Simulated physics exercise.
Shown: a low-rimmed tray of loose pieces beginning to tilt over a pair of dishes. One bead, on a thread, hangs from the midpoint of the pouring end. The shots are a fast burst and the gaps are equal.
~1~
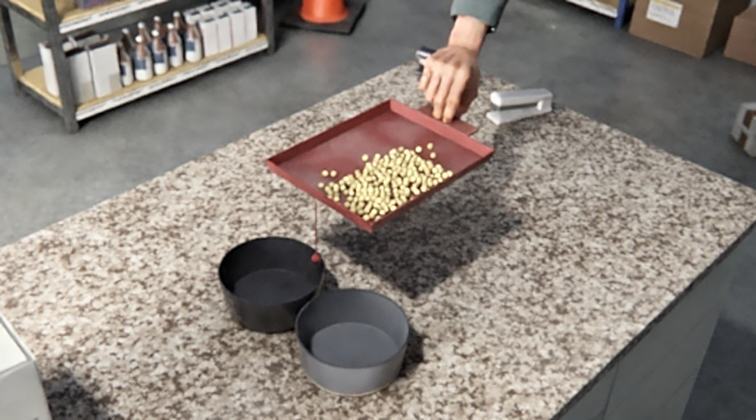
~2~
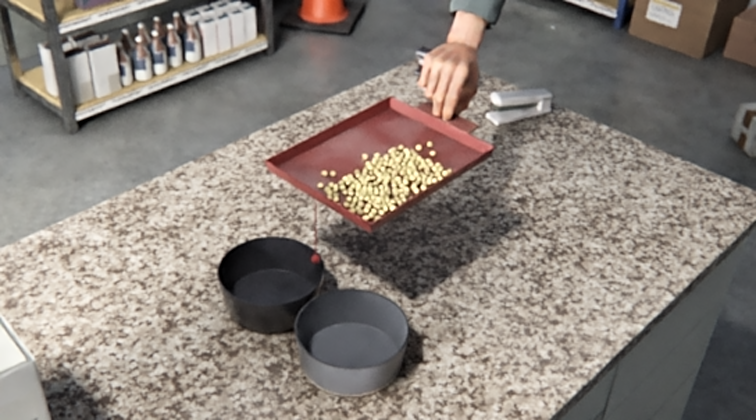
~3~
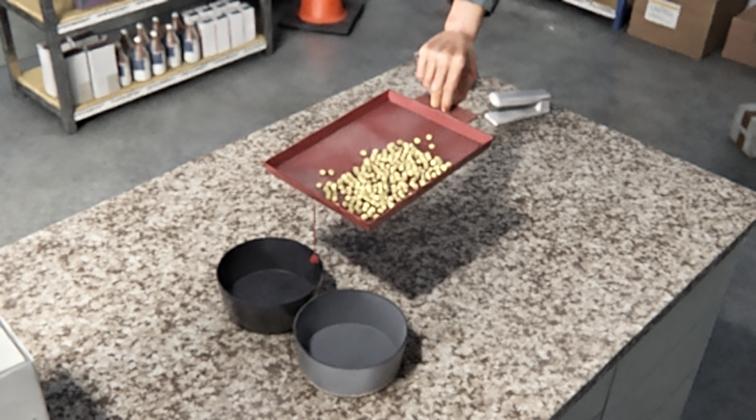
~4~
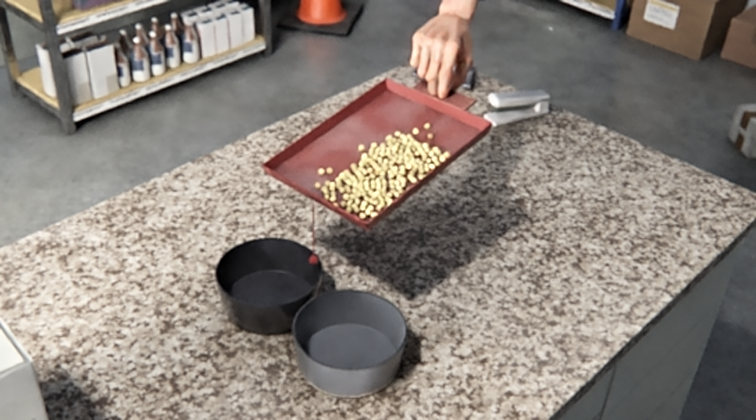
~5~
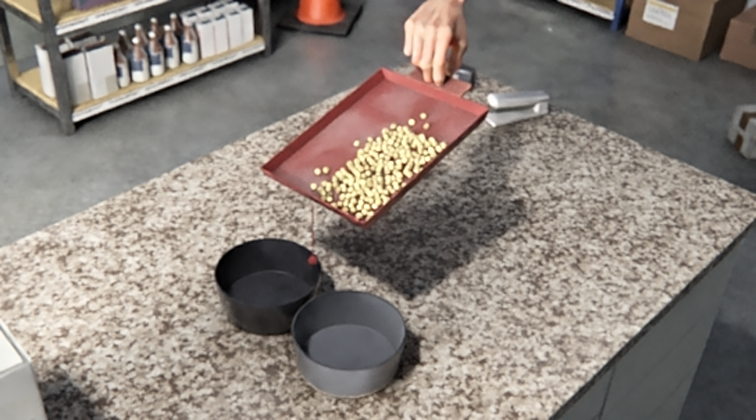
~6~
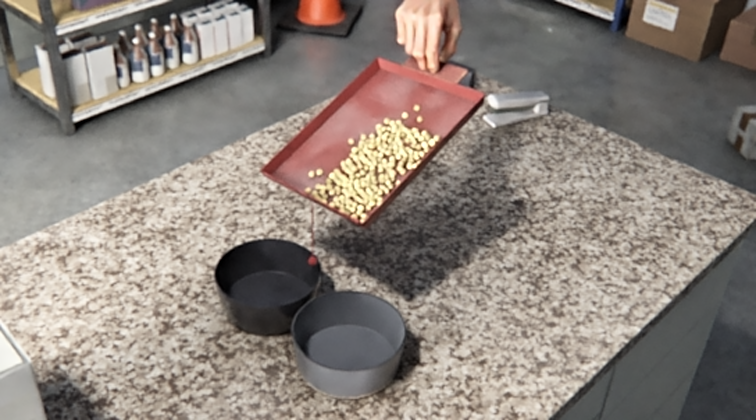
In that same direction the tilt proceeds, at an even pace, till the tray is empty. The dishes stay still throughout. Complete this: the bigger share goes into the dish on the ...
Left.
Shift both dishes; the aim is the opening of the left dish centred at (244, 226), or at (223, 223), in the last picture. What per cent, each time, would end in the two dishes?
Try 1: Some 90 %; try 2: Some 80 %.
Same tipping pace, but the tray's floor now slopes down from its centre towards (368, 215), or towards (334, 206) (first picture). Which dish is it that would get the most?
Case one: The dish at right. Case two: The dish at right.
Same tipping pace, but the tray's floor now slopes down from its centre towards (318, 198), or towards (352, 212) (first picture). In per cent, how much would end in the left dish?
About 60 and 0 percent.
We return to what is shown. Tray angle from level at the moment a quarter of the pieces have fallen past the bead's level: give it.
I'd put it at about 90 degrees.
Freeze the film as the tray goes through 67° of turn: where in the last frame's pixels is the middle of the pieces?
In the last view, the load is centred close to (300, 187).
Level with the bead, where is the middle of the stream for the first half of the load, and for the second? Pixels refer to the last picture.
First around (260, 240), afterwards around (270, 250).
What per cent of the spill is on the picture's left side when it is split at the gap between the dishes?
Estimate: Roughly 90 %.
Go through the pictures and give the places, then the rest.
Corners of the pouring end at (270, 160) and (371, 221), level; middle of the load at (387, 183), soya beans; left dish at (231, 307); right dish at (311, 369); bead on its thread at (316, 259), in the first picture.
Corners of the pouring end at (269, 160) and (371, 221), level; middle of the load at (386, 182), in the second picture.
Corners of the pouring end at (267, 162) and (369, 221), tipped barely, lowest at the left corner; middle of the load at (385, 178), in the third picture.
Corners of the pouring end at (265, 165) and (366, 220), tipped a little, lowest at the left corner; middle of the load at (383, 174), in the fourth picture.
Corners of the pouring end at (264, 167) and (364, 220), tipped clearly, lowest at the left corner; middle of the load at (379, 170), in the fifth picture.
Corners of the pouring end at (264, 170) and (362, 220), tipped clearly, lowest at the left corner; middle of the load at (372, 168), nearly all on the move; left dish at (227, 309); right dish at (308, 371), in the sixth picture.
Soon after the last picture, tray tipped steeply; nearly all on the tray; a stray few in the left dish; a stray few outside both; a small part in the air.
A little later, tray tipped past a quarter turn; a small part on the tray; a stray few in the right dish; about two thirds in the left dish; a small part outside both; about a quarter in the air.
Later still, tray tipped past a quarter turn; a stray few in the right dish; most in the left dish; a small part outside both.
At rest, tray tipped past a quarter turn; a stray few in the right dish; most in the left dish; a small part outside both.
